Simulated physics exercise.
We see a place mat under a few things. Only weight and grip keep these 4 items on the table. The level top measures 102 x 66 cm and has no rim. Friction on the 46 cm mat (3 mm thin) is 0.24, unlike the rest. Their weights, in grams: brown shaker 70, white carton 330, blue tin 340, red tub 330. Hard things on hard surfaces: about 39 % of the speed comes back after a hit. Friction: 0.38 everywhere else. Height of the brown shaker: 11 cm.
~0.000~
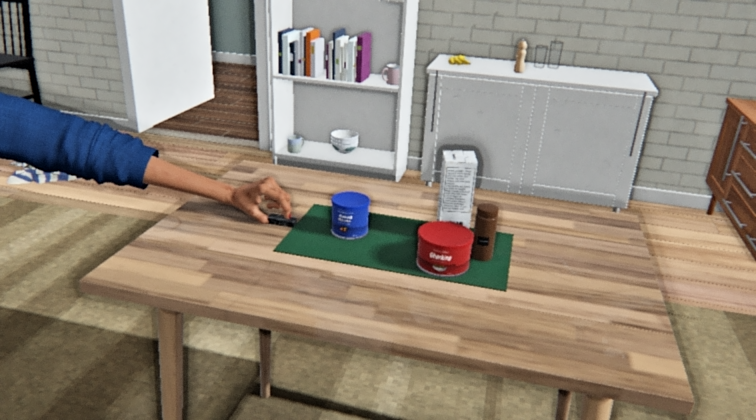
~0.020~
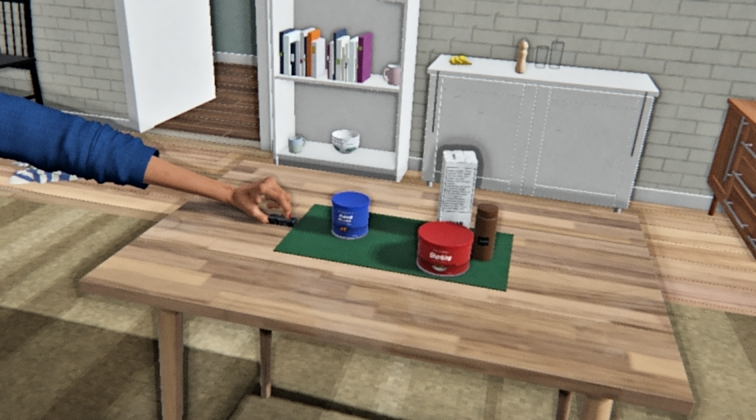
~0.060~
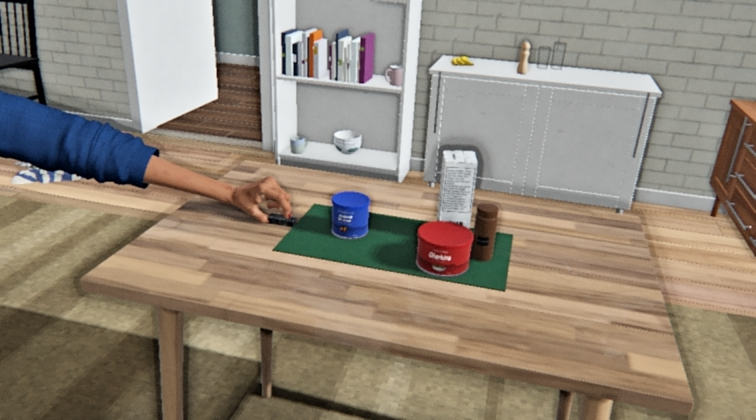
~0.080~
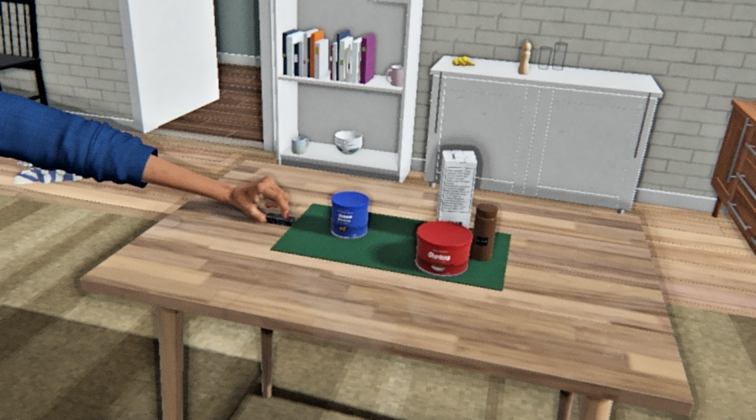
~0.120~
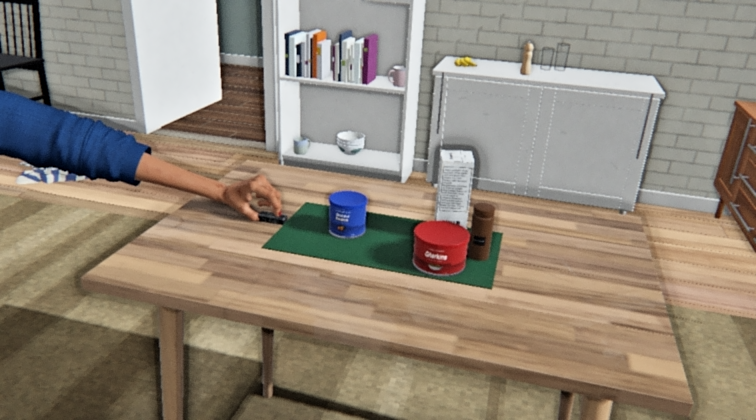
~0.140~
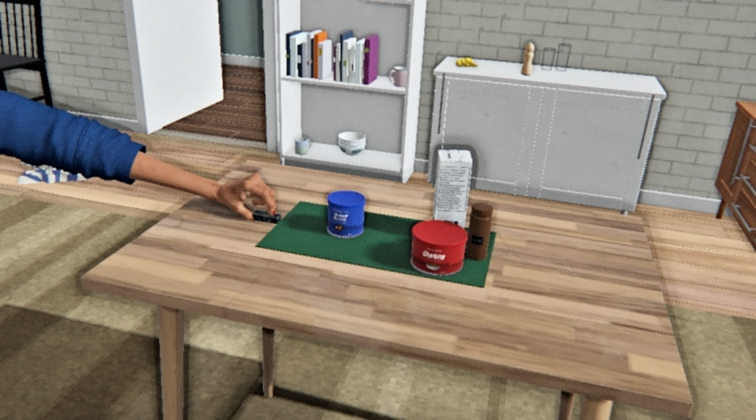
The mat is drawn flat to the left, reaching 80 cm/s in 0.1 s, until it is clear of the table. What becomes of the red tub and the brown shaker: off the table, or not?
The red tub falls off the table and the brown shaker stays on the table.
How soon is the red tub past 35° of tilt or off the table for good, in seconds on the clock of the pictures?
Near 1.0 s.
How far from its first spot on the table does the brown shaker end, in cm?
Some 15 cm.
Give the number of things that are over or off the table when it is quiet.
In all, 4.
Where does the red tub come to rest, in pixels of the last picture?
Near (48, 182).
After 0.44 s, 28 cm of pull; brown shaker 26° off upright near (444, 225); red tub moved 18 cm near (354, 233); white carton moved 18 cm.
After 0.74 s, 52 cm of pull; blue tin now off the table; brown shaker on its side near (411, 236); red tub moved 42 cm near (244, 215).
After 1.14 s, 84 cm of pull; white carton and red tub now off the table; brown shaker on its side near (411, 236).
In the end (1.9 s), off the table, white carton, blue tin and red tub; toppled on the table, brown shaker. At the end, from the last picture's camera, red tub near (48, 182), brown shaker near (411, 236).
